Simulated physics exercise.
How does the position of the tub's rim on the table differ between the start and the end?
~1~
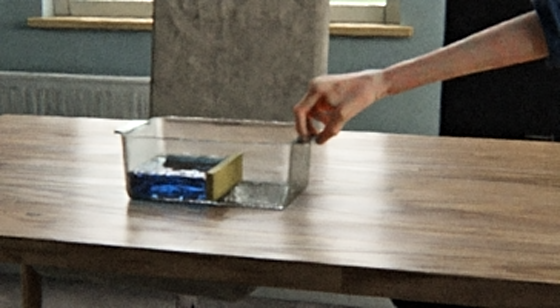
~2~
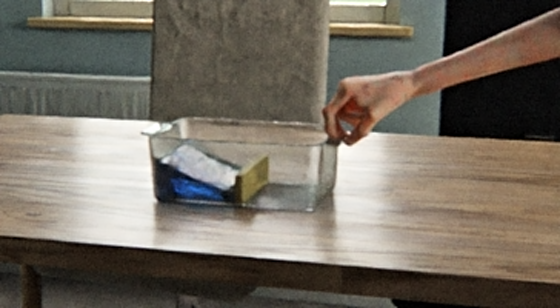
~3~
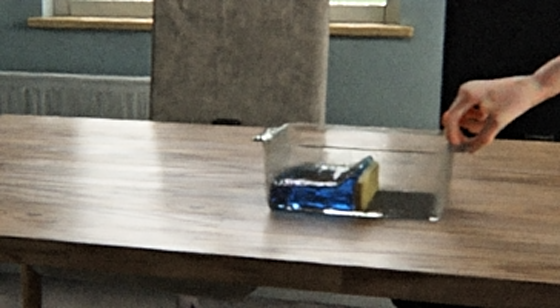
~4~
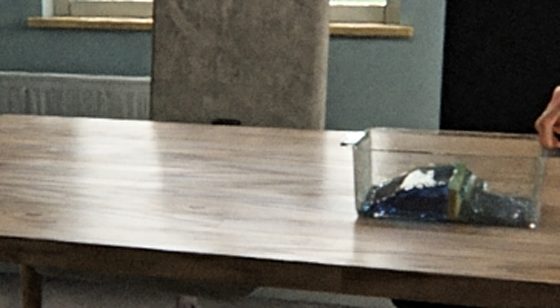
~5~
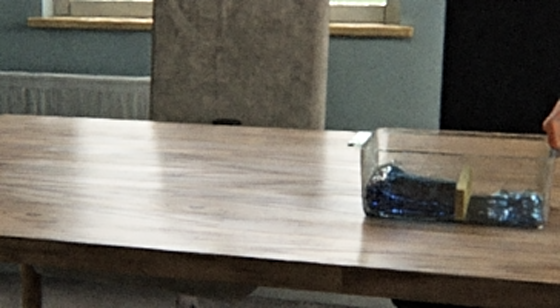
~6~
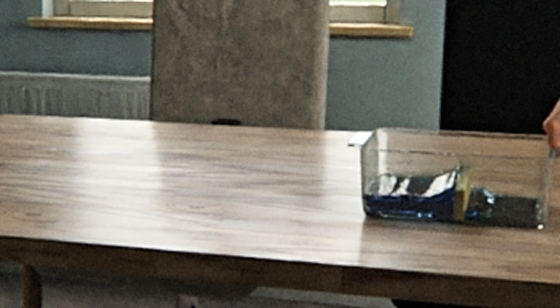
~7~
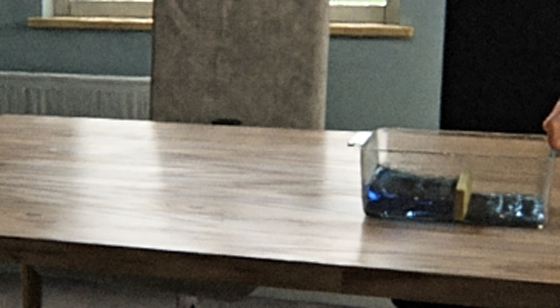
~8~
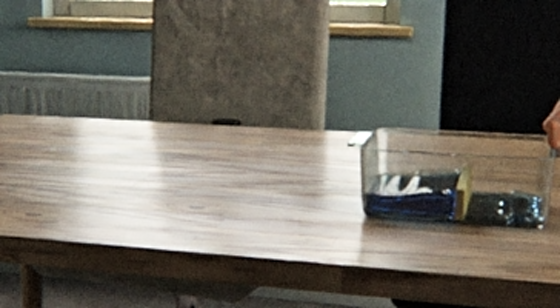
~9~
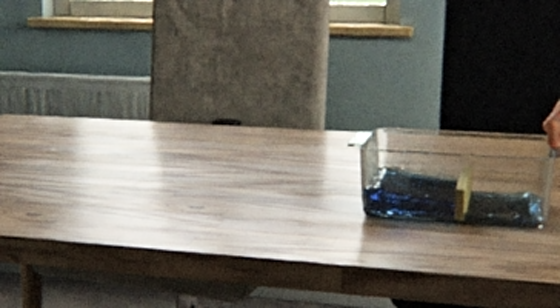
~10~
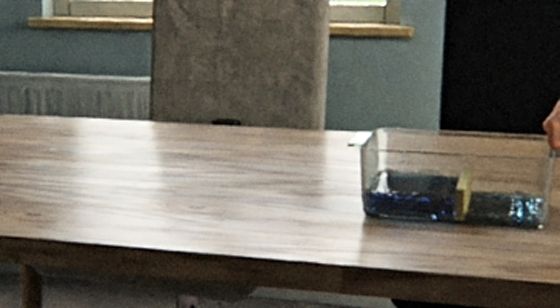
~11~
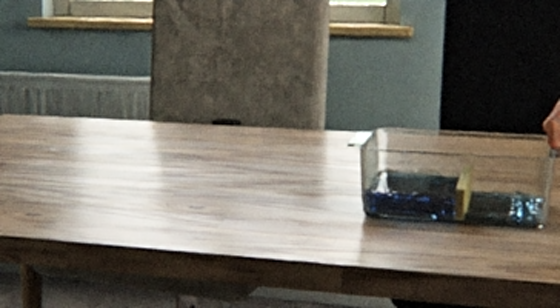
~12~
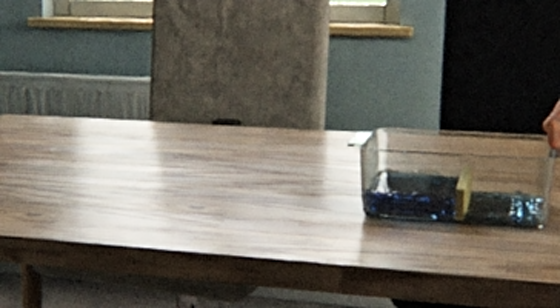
At the start the rim is left of centre, in front of the grey chair. By the end it is well to the right of the chair, near the right side of the view.
